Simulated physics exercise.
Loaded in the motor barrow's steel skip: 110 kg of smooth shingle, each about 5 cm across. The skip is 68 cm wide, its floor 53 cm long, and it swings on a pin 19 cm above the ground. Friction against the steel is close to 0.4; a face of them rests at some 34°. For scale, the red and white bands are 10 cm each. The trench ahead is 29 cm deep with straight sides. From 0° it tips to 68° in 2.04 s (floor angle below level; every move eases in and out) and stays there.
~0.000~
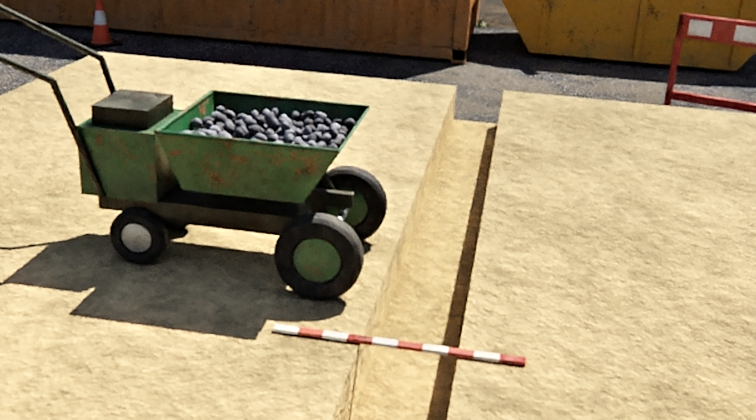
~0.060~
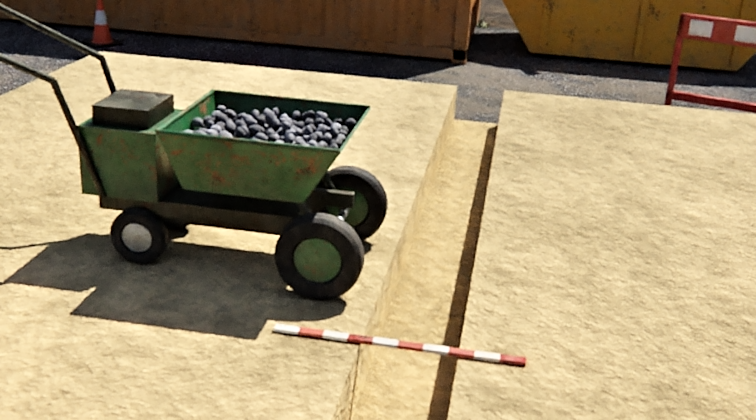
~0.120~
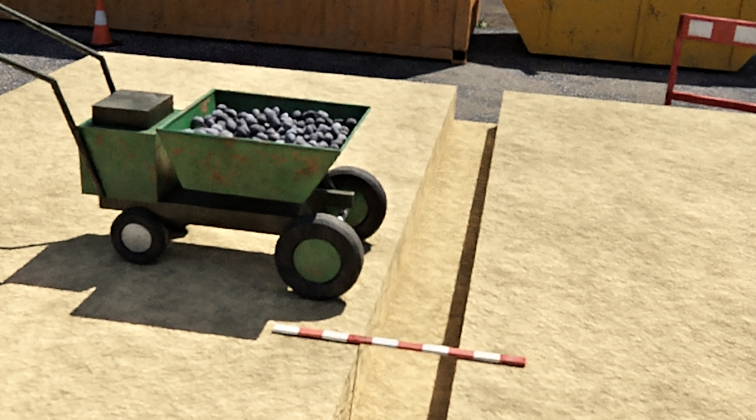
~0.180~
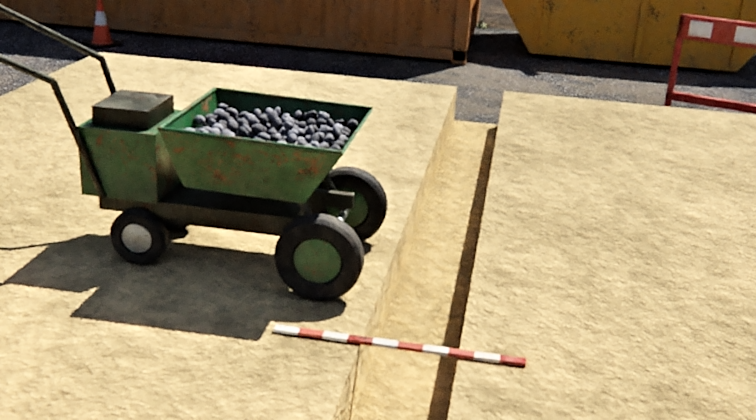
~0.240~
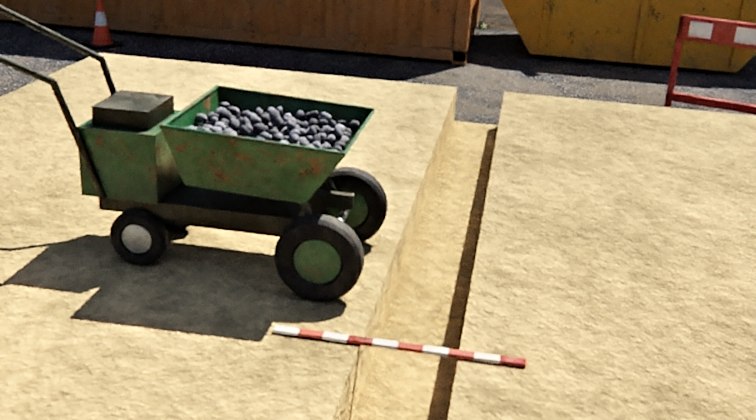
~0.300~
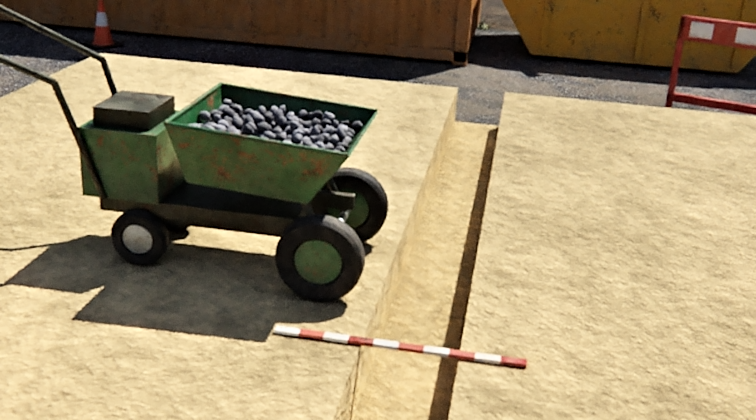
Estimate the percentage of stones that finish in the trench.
Some 55 per cent of it.
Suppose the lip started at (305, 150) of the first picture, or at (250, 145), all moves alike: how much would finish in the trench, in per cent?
About 90 and 95 per cent.
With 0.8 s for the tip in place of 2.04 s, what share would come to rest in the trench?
Then about 40 per cent.
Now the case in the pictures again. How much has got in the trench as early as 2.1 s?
Some 15 per cent.
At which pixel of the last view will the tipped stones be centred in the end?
Their middle is at about (463, 318).
After 1.5 s the floor is at 57°; 100 % in the skip; the foremost stones are at (445, 203).
After 2.1 s the floor is at 68°; 51 % in the skip, 16 % in the trench, 34 % past the trench; the foremost stones are at (569, 297).
After 2.5 s the floor is at 68°; 28 % in the skip, 25 % in the trench, 47 % past the trench; the foremost stones are at (640, 315).
After 4.4 s the floor is at 68°; 0 % in the skip, 55 % in the trench, 45 % past the trench; the foremost stones are at (676, 309).
